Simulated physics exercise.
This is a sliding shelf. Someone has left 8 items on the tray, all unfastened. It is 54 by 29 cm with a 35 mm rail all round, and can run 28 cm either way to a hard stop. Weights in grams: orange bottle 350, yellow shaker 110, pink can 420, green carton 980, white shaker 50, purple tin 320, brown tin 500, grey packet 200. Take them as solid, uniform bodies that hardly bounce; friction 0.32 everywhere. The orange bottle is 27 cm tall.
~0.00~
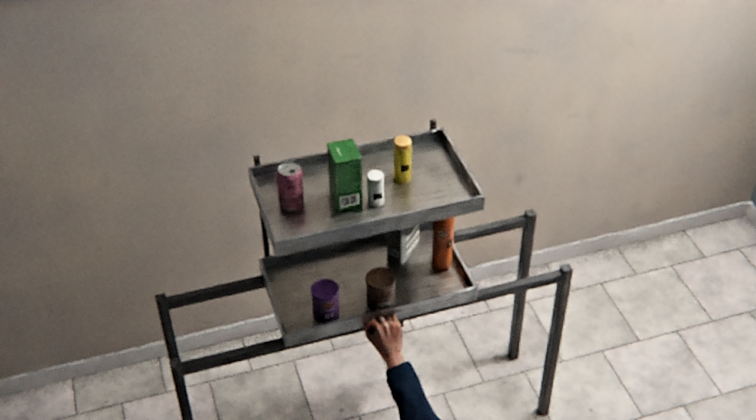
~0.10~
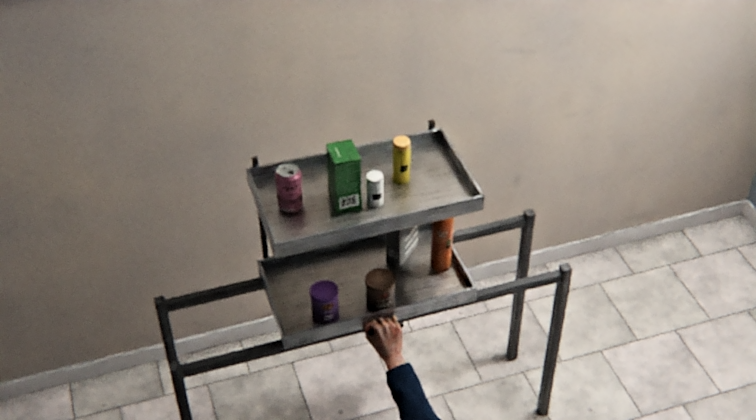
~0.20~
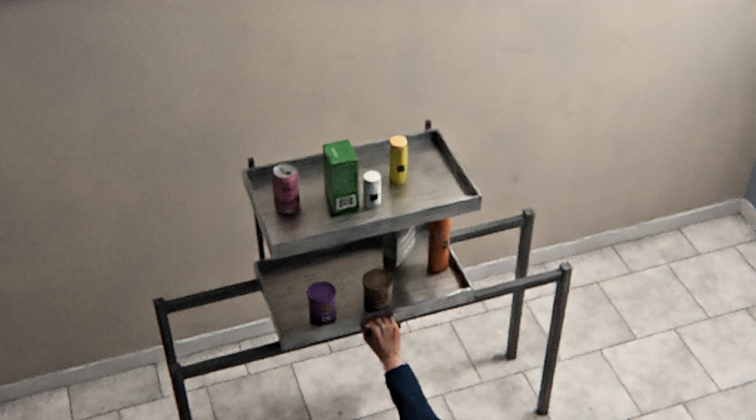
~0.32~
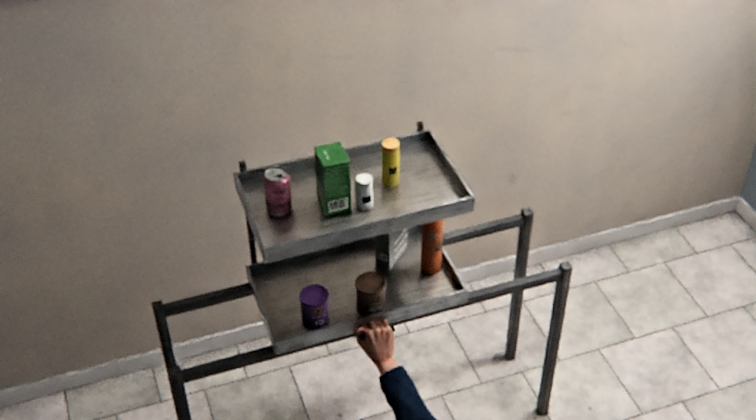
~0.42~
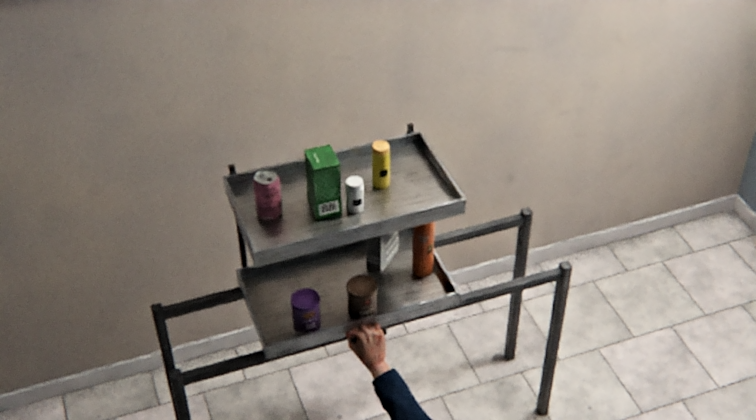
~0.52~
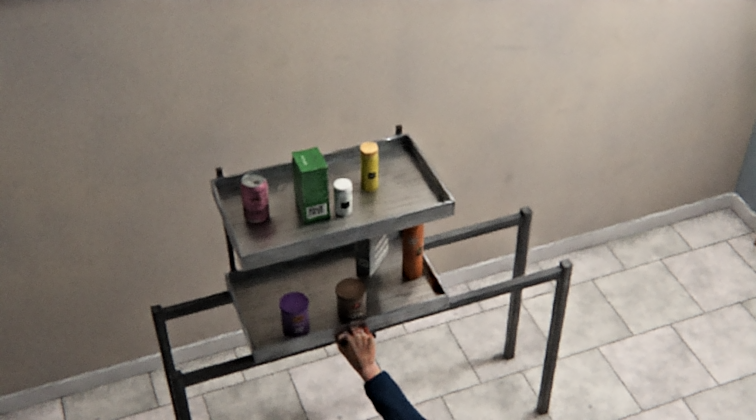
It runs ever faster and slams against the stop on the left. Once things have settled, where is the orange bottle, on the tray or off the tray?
The orange bottle remains aboard.
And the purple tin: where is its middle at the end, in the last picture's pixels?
At about (203, 342).
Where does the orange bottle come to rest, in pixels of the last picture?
At about (281, 306).
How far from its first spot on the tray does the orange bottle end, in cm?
Some 23 cm.
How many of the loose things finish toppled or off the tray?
1 of them.
By 0.92 s, tray moved 28 cm left; orange bottle 2 cm from its spot near (342, 257); yellow shaker 2 cm from its spot; green carton 2 cm from its spot.
By 1.12 s, tray moved 28 cm left; orange bottle tilted 26° near (316, 264); green carton 6 cm from its spot; white shaker 6 cm from its spot.
When it is over (2.5 s), lying over on the tray, orange bottle; not toppled but over 5 cm from the start, yellow shaker, green carton, white shaker, purple tin, brown tin and grey packet; the last one within 5 cm of the start. In the last view, orange bottle near (281, 306).
